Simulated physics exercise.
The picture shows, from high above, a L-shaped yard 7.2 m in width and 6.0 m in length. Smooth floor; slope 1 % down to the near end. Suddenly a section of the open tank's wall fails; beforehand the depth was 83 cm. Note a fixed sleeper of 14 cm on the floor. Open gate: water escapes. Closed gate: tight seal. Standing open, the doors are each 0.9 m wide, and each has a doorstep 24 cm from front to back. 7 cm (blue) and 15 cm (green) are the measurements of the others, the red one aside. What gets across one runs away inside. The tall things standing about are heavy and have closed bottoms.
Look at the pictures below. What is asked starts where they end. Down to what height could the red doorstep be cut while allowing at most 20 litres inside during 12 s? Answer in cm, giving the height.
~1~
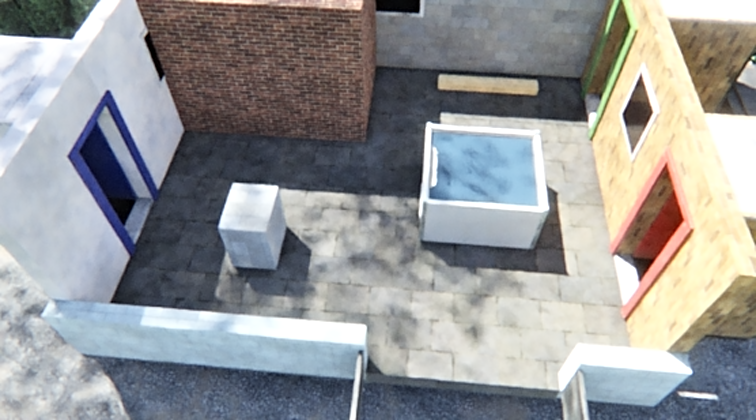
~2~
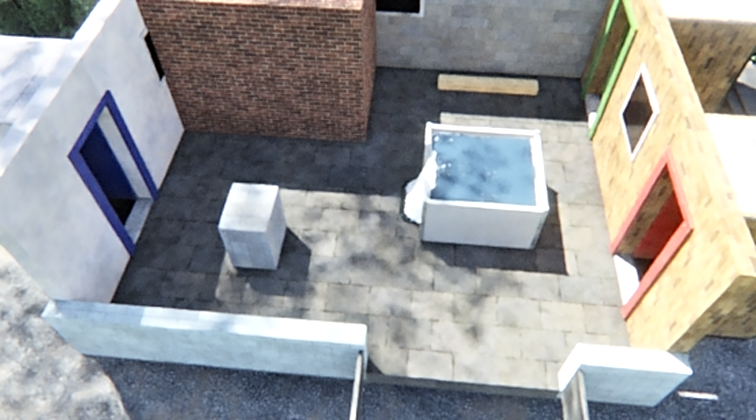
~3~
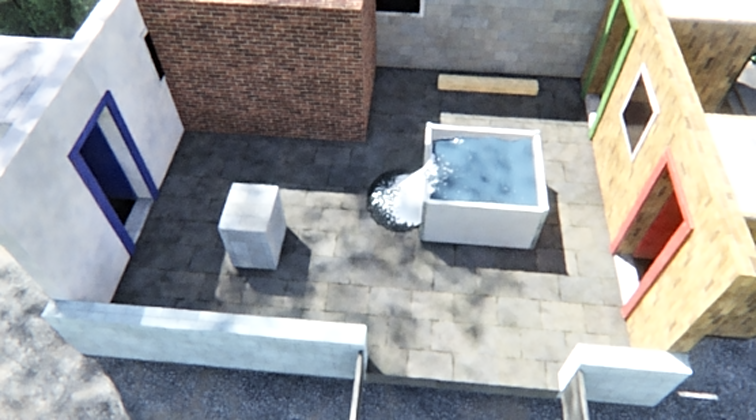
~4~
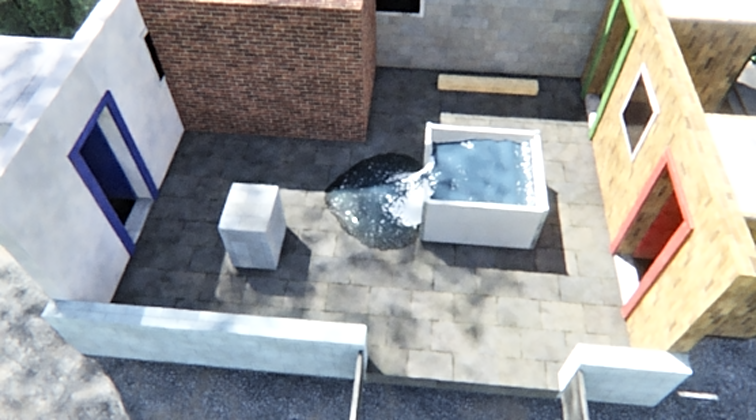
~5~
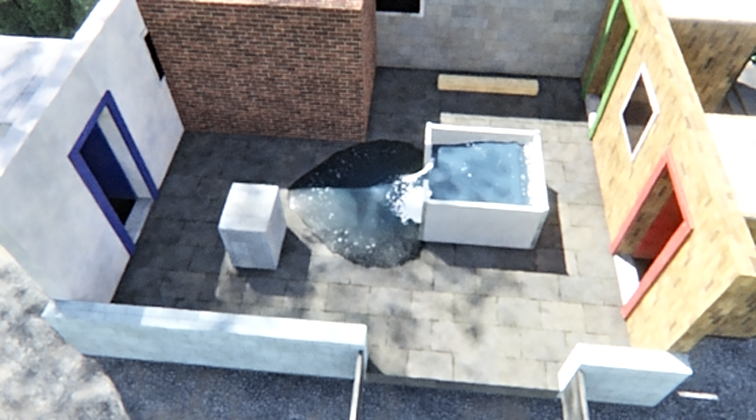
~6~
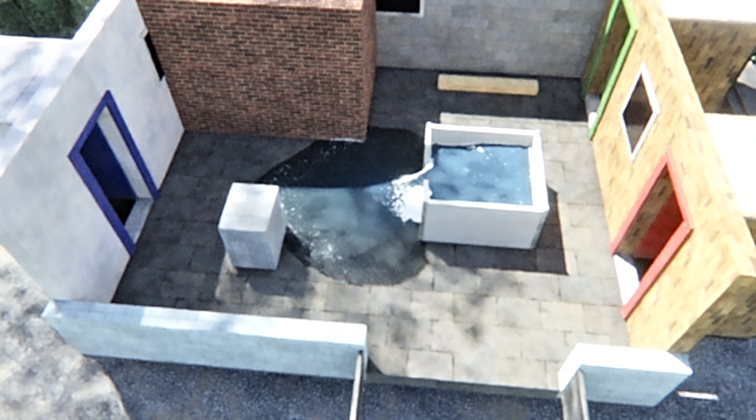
It could go down to about 6.5 cm.
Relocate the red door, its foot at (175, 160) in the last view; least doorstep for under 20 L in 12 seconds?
About 26 cm.
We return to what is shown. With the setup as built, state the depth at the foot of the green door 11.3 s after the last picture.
About 1.5 centimetres deep.
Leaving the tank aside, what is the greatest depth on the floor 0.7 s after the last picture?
Max depth: Around 34 cm.
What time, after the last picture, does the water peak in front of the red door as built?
It peaks around 8.0 s.
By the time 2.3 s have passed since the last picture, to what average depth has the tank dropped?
The mean depth is about 30 cm.
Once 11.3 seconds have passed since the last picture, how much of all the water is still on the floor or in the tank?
Roughly 82 percent of the water remains.
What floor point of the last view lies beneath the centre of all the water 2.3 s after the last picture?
About (334, 207).
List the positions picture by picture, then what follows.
Still water, 83 cm deep, in the open tank at (483, 169); the red door at (645, 242) is dry, in the first frame.
Water pours out at (426, 189) and has run 0.3 m, to (405, 213); about 7 cm deep outside, 83 cm at the back, in the second frame.
Water pours out at (426, 189) and has run 0.9 m, to (371, 204); about 11 cm deep outside, 82 cm at the back, in the third frame.
The gap is at (426, 190), the front 1.5 m out at (331, 201); the back of the open tank holds 73 cm, in the fourth frame.
The front is at (294, 199), 2.1 m from the gap at (426, 190); 3.7 m2 of floor is wet, 71 cm left at the back, in the fifth frame.
Water pours out at (426, 189) and has run 2.7 m, to a hidden place; about 4 cm deep outside, 69 cm at the back; the red door at (645, 242), 3.1 m from the gap, is still 2.9 m from the nearest water, in the sixth frame.
Then, 0.7 s after the last picture water covers 35 % of the floor, deepest (34 cm) near (413, 199); it has not reached the red door.
Then, 2.3 s after the last picture water covers 45 % of the floor, deepest (28 cm) near (218, 152); it has not reached the red door.
Then, 11.3 s after the last picture water covers 85 % of the floor, deepest (10 cm) near (99, 331); 7 cm at the red door, 27 litres in over its 6 cm doorstep.
At the red door as built, the water peaked near 11 cm, 7.9 s after the last picture.
With a doorstep of 6 cm, 27 litres would have come in within the 12 s; with 8.5 cm, 6 litres. So under 20 litres takes about 6.5 cm.
